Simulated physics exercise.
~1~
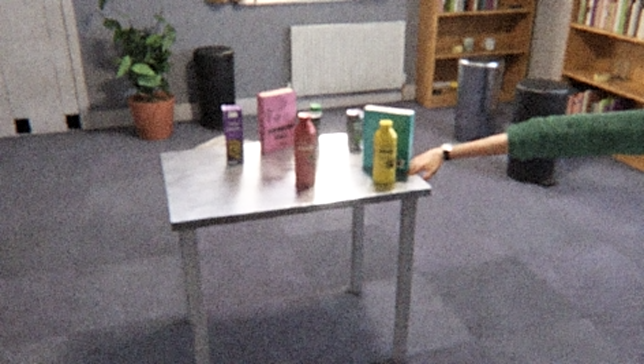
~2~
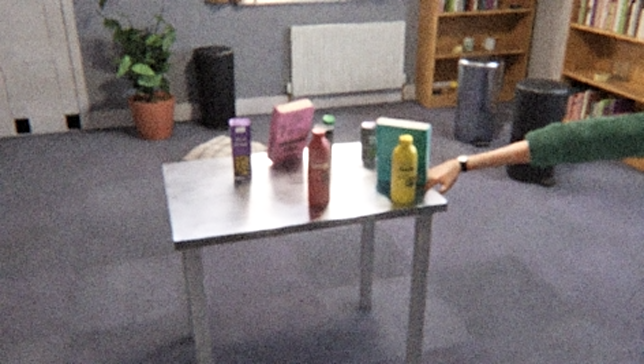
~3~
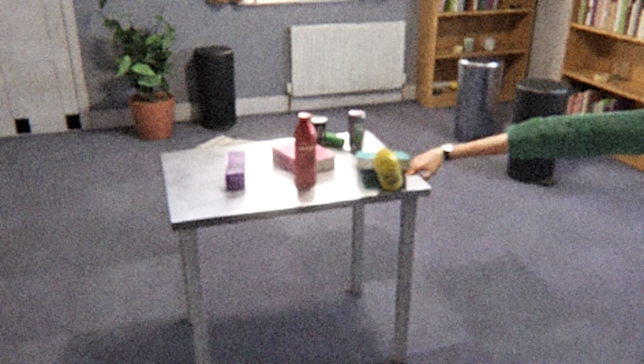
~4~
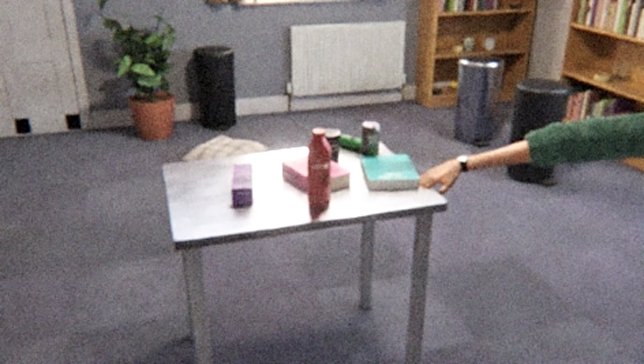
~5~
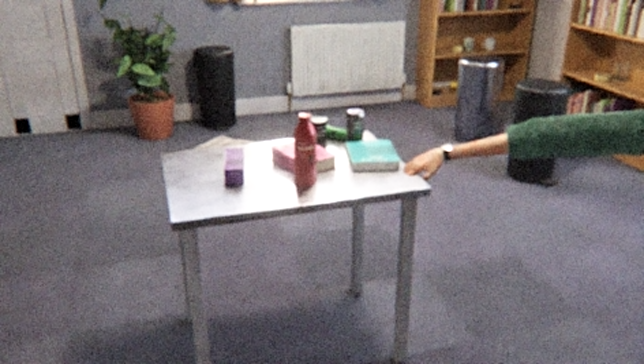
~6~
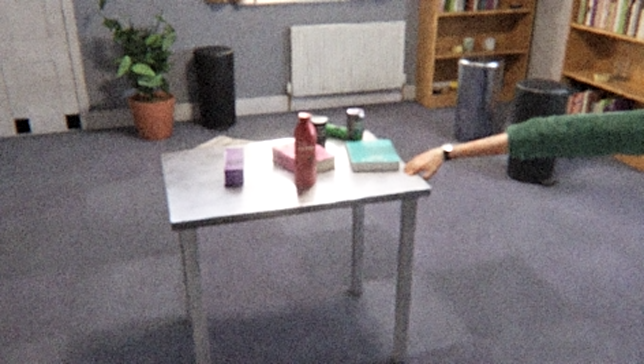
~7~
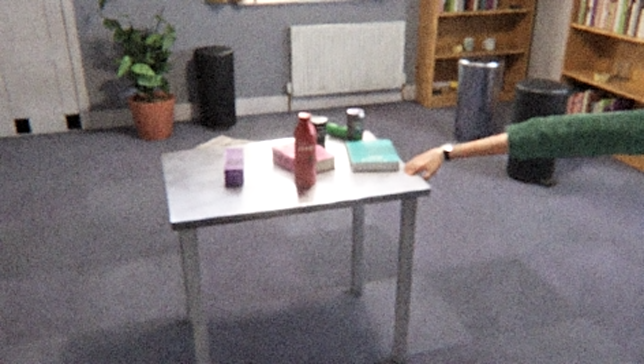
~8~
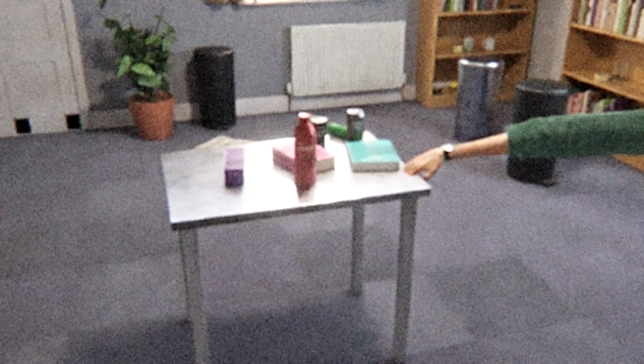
The clip shows a hand at the edge of a small table as it shifts back and forth, toppling a pink book, purple carton, green shaker and turquoise book, while a yellow bottle tips and leaves the table; the red bottle and two small cans stay upright.
